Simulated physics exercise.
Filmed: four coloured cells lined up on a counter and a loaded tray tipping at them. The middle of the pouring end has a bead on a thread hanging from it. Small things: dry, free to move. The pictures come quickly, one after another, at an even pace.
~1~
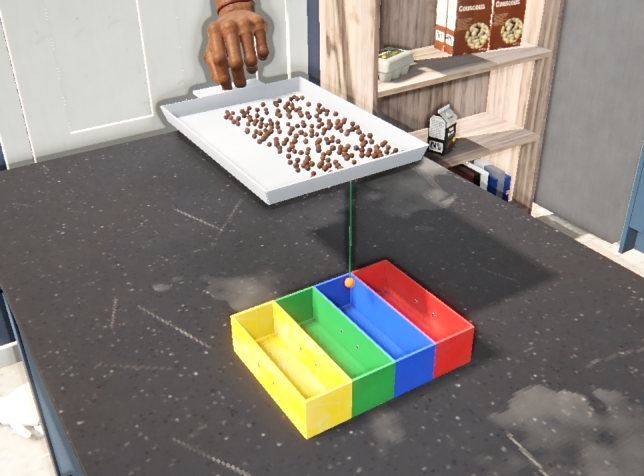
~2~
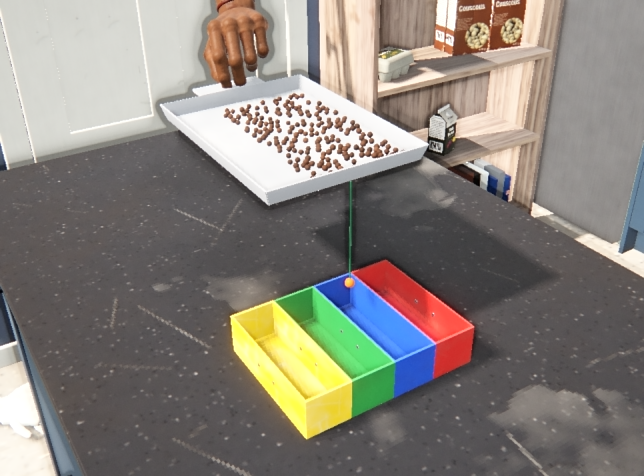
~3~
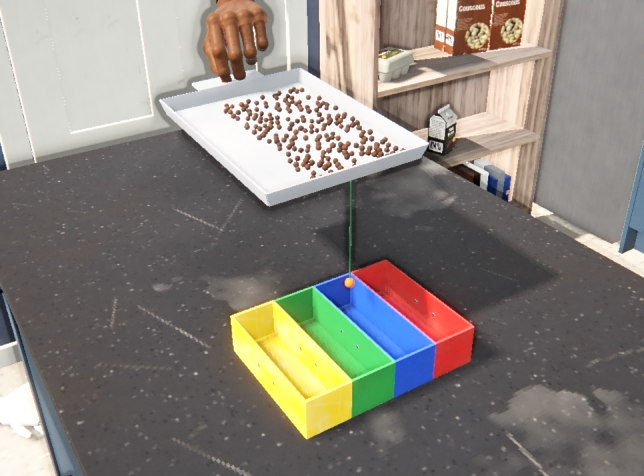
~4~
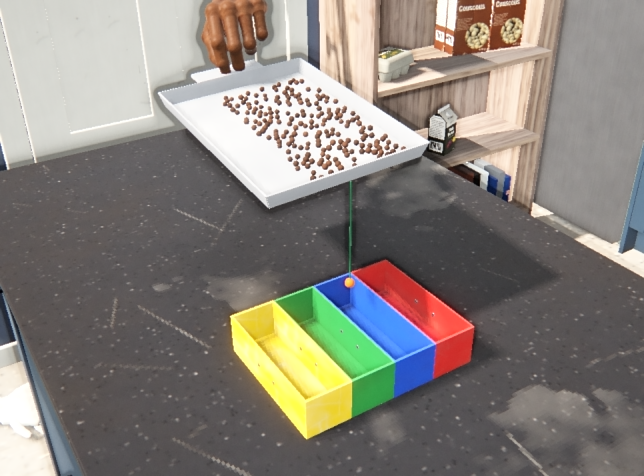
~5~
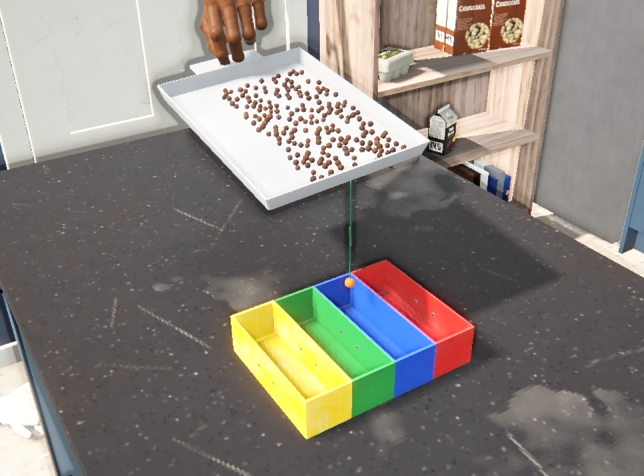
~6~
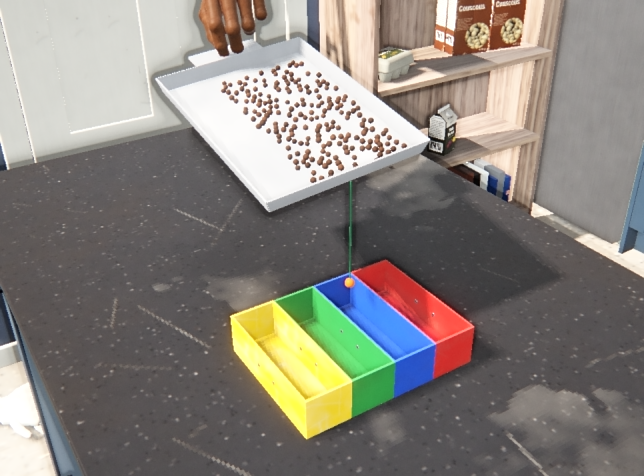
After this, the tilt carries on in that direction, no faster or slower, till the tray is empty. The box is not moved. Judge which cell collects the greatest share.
I would say the yellow one.
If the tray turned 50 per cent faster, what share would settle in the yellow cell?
Estimate: Some 80%.
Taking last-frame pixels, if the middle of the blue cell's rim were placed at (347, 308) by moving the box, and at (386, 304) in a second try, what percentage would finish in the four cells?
Around 100 per cent for the first position, around 80 per cent for the second.
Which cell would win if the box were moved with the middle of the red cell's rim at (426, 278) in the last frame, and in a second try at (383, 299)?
First yellow, then the green one.
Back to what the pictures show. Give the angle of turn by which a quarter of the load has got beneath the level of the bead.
That would be about 85 degrees from level.
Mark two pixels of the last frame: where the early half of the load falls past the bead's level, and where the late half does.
First half (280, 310); second half (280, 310).
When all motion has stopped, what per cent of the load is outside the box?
Some 0 percent of the load.
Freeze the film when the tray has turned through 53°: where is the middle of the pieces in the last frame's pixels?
Near (298, 188).
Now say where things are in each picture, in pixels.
Corners of the pouring end at (268, 188) and (421, 144), level; middle of the load at (306, 135), allspice berries; bead on its thread at (350, 283); yellow cell at (329, 406); green cell at (373, 386); blue cell at (414, 367); red cell at (453, 349), in the first picture.
Corners of the pouring end at (268, 188) and (421, 144), level; middle of the load at (305, 134), in the second picture.
Corners of the pouring end at (268, 190) and (421, 143), tipped barely, lowest at the left corner; middle of the load at (305, 131), in the third picture.
Corners of the pouring end at (268, 192) and (422, 141), tipped a little, lowest at the left corner; middle of the load at (305, 126), in the fourth picture.
Corners of the pouring end at (268, 195) and (422, 140), tipped a little, lowest at the left corner; middle of the load at (305, 122), in the fifth picture.
Corners of the pouring end at (269, 197) and (422, 138), tipped a little, lowest at the left corner; middle of the load at (305, 118); yellow cell at (329, 406); green cell at (373, 386); blue cell at (414, 367); red cell at (453, 349), in the sixth picture.
Soon after the last picture, tray tipped steeply; nearly all on the tray; a stray few in the yellow cell; a stray few falling or outside the box.
A little later, tray tipped right over; about a third on the tray; about a quarter in the yellow cell; a small part in the green cell; a stray few in the blue cell; about a quarter falling or outside the box.
Later still, tray tipped past a quarter turn; most in the yellow cell; about a quarter in the green cell; a stray few in the blue cell.
At rest, tray tipped past a quarter turn; most in the yellow cell; about a quarter in the green cell; a stray few in the blue cell; none in the red cell.
